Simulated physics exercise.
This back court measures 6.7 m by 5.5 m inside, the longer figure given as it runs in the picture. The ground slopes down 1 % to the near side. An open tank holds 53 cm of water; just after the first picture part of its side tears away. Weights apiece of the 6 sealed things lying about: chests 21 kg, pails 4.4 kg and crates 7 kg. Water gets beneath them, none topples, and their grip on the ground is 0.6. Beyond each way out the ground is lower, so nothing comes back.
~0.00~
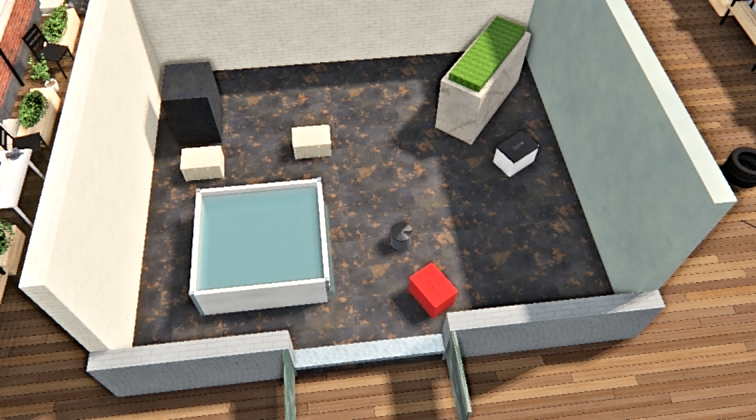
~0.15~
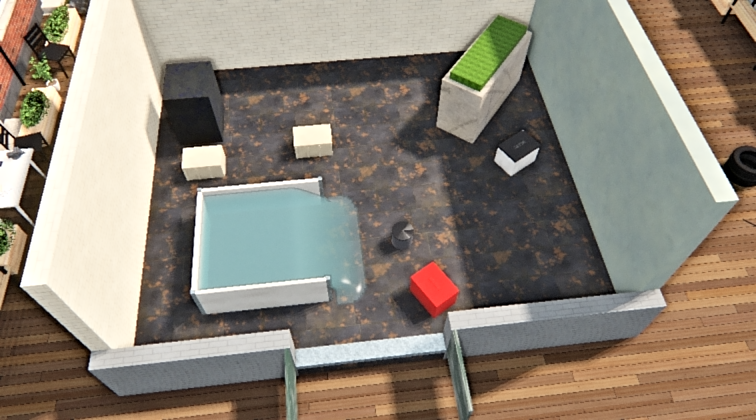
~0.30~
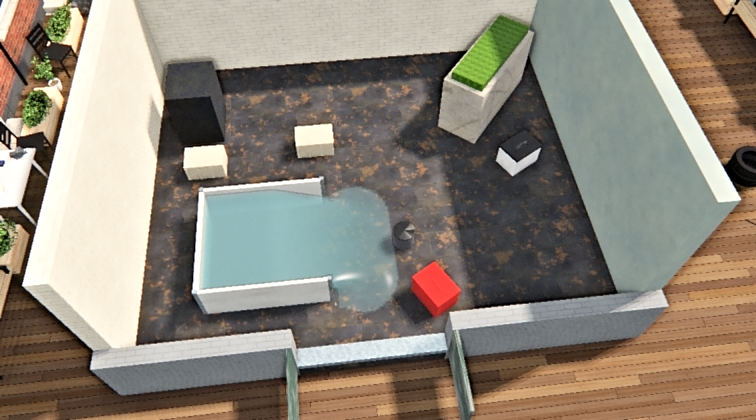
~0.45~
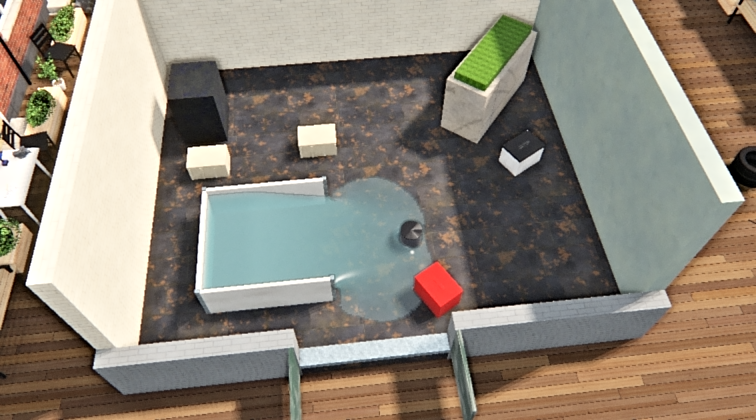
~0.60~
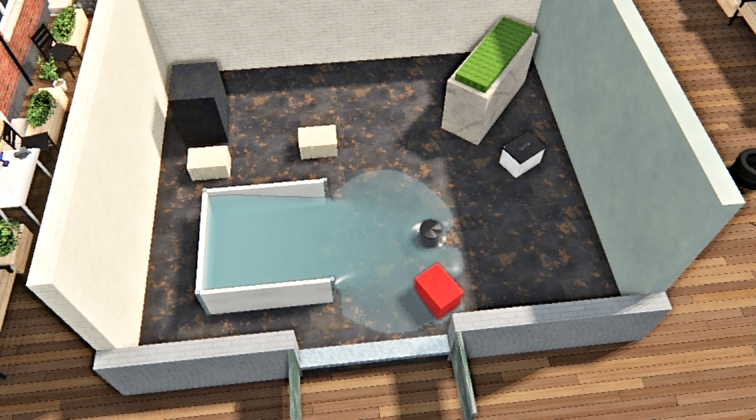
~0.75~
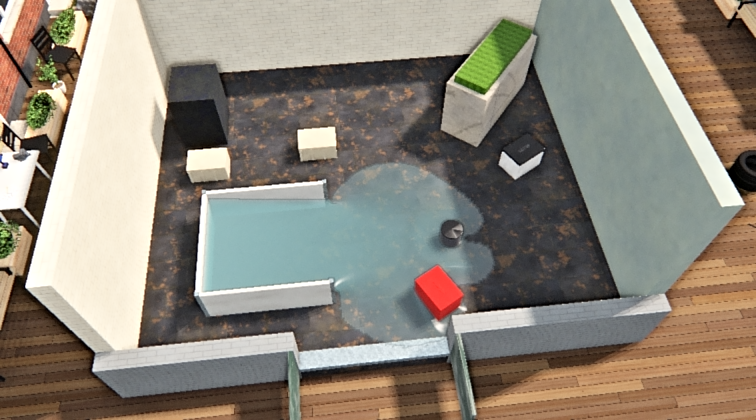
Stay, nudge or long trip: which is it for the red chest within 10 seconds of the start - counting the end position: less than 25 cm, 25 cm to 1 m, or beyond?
The red chest travels far.
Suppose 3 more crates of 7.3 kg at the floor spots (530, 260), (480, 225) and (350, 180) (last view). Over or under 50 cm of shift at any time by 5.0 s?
In that order: More, more, short of it.
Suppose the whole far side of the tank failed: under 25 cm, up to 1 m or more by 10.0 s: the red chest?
Then the red chest barely shifts.
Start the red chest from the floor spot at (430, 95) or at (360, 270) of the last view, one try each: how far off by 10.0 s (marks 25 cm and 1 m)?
In that order: It holds its place; it gets carried off.
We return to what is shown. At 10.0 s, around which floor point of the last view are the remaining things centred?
Near (349, 156).
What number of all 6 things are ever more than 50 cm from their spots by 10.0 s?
I count 3.
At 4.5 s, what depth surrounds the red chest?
Roughly 12 cm.
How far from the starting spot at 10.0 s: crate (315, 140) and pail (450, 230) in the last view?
In turn: 40 cm, 200 cm.
After 2.0 s the red chest is near (533, 294), 1.3 m from its start, aground; 0 of 6 are out; 1 afloat.
After 4.5 s the red chest is near (590, 256), 2.2 m from its start, afloat; 0 of 6 are out; 2 afloat.
After 7.0 s the red chest is near (585, 255), 2.1 m from its start, aground; 0 of 6 are out; 1 afloat.
After 10.0 s the red chest is near (585, 255), 2.1 m from its start, aground; 0 of 6 are out; 0 afloat.
